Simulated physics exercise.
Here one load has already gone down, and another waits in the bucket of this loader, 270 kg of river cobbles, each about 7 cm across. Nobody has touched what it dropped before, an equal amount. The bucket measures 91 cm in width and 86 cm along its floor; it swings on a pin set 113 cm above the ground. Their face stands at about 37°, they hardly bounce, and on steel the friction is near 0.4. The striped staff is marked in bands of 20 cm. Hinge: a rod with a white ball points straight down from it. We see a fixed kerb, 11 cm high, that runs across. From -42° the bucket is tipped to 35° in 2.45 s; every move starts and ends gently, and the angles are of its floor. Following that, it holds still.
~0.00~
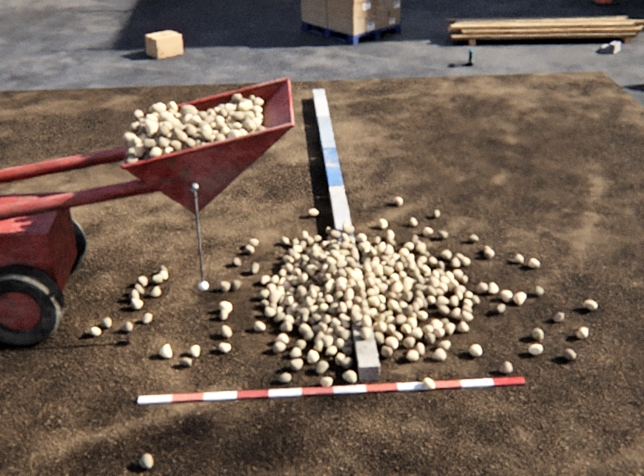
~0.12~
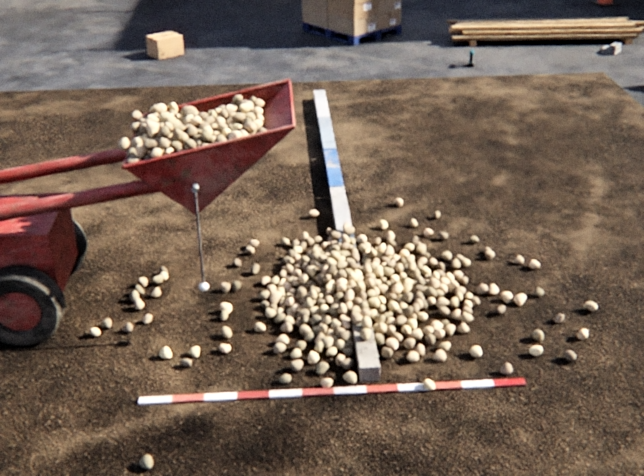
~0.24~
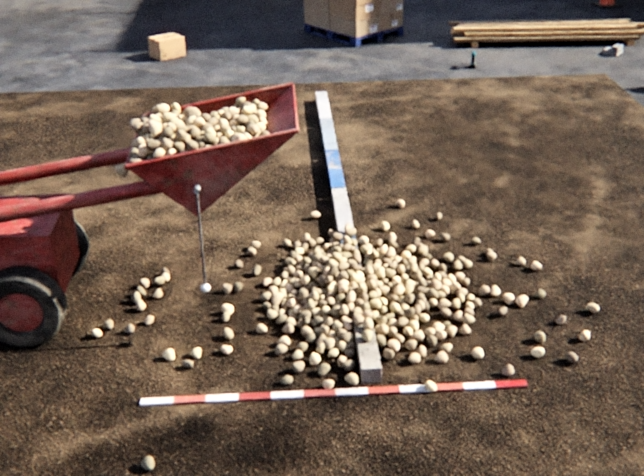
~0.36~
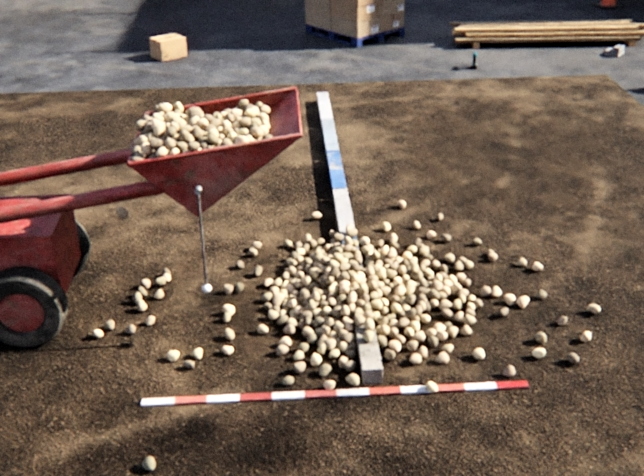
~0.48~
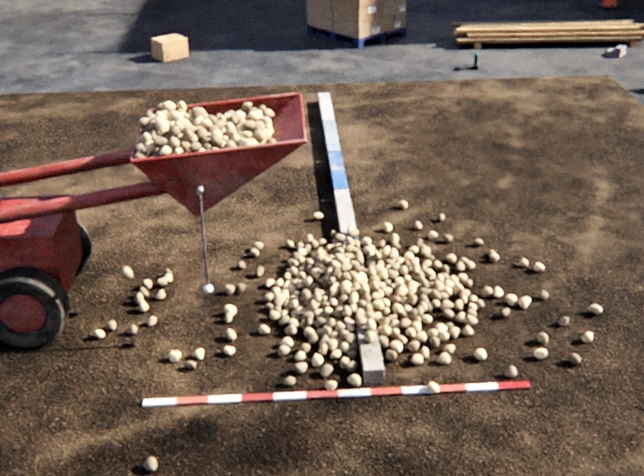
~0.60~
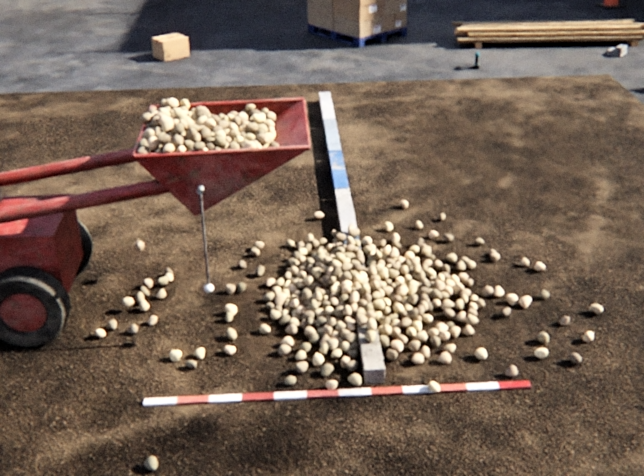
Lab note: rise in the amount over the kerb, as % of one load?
Approximately 31 %.
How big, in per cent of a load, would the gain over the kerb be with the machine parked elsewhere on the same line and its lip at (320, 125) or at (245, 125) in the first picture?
The first would add some 60 per cent and the second some 0 per cent.
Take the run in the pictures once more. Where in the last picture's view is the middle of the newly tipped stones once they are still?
In the last view, about pixel (336, 279).
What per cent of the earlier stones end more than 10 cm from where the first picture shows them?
The answer is about 5 per cent.
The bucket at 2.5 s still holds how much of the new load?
That works out to about 25 %.
After 1.8 s the floor is at 23°; in per cent of one load, 99 in the bucket, 64 on this side of the kerb, 41 over the kerb; the foremost stones are at (559, 309).
After 2.5 s the floor is at 35°; in per cent of one load, 24 in the bucket, 130 on this side of the kerb, 50 over the kerb; the foremost stones are at (559, 309).
After 2.9 s the floor is at 35°; in per cent of one load, 1 in the bucket, 140 on this side of the kerb, 63 over the kerb; the foremost stones are at (559, 309).
After 5.3 s the floor is at 35°; in per cent of one load, 0 in the bucket, 132 on this side of the kerb, 72 over the kerb; the foremost stones are at (559, 309). Net gain over the kerb, 31.
